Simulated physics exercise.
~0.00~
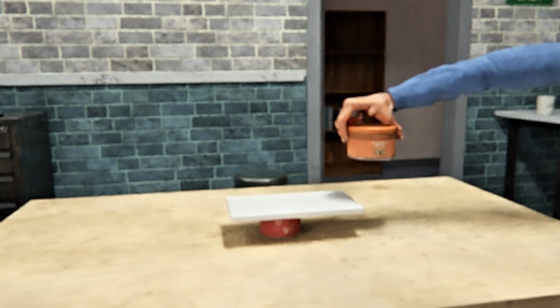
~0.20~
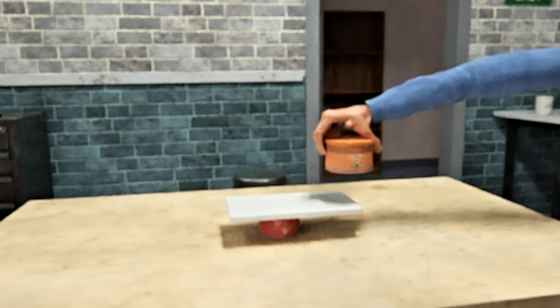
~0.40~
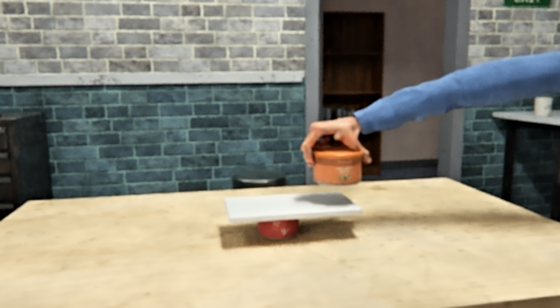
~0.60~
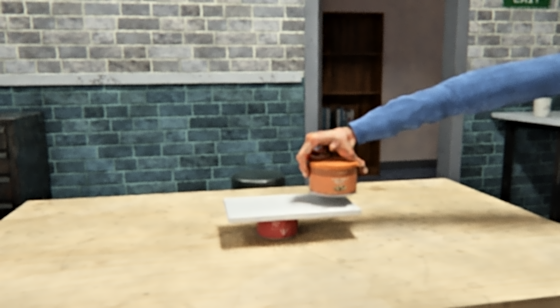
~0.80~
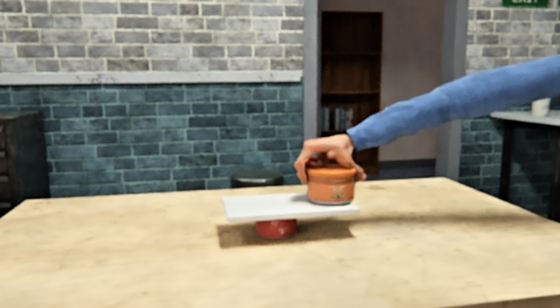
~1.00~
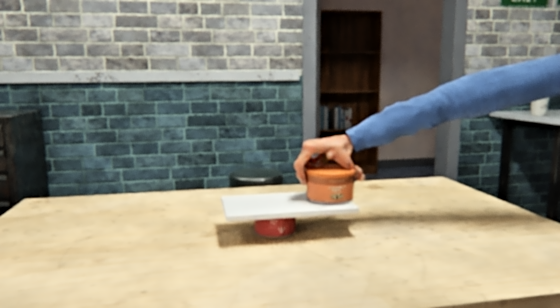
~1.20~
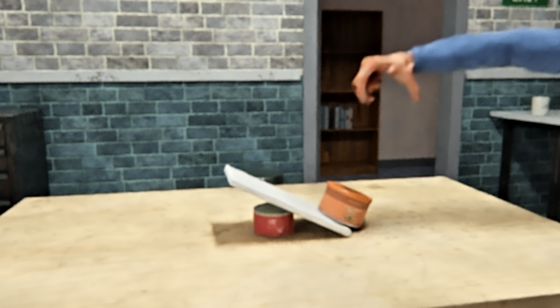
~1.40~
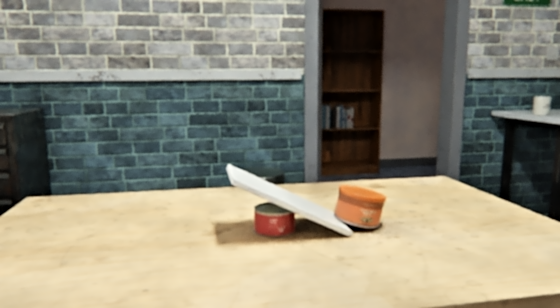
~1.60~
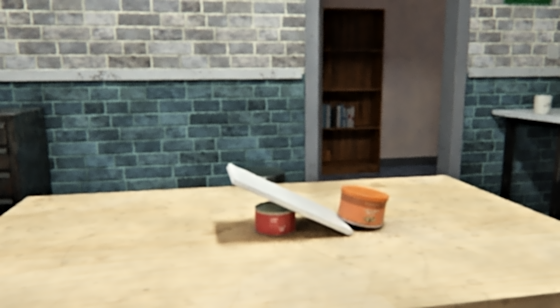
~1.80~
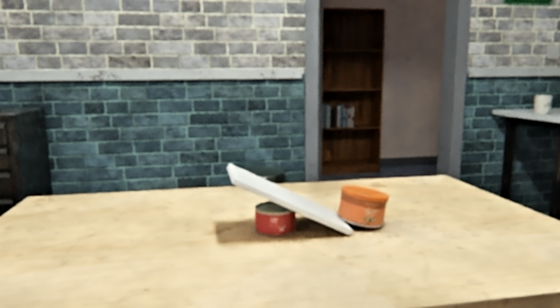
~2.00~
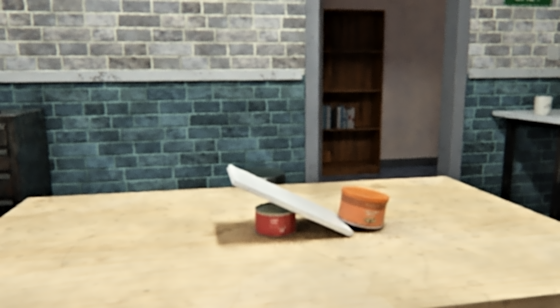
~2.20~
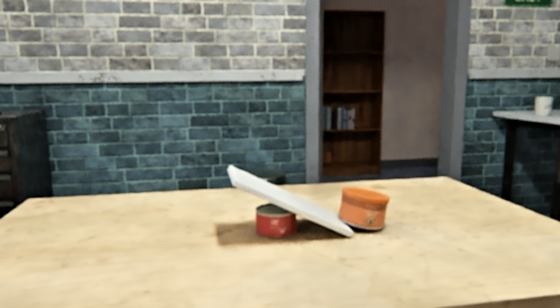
A white slab balanced on a small red tub tipped down to the right after a hand set an orange tub on its right end and let go; the orange tub slid off onto the table, leaving the slab slanted against the red one.
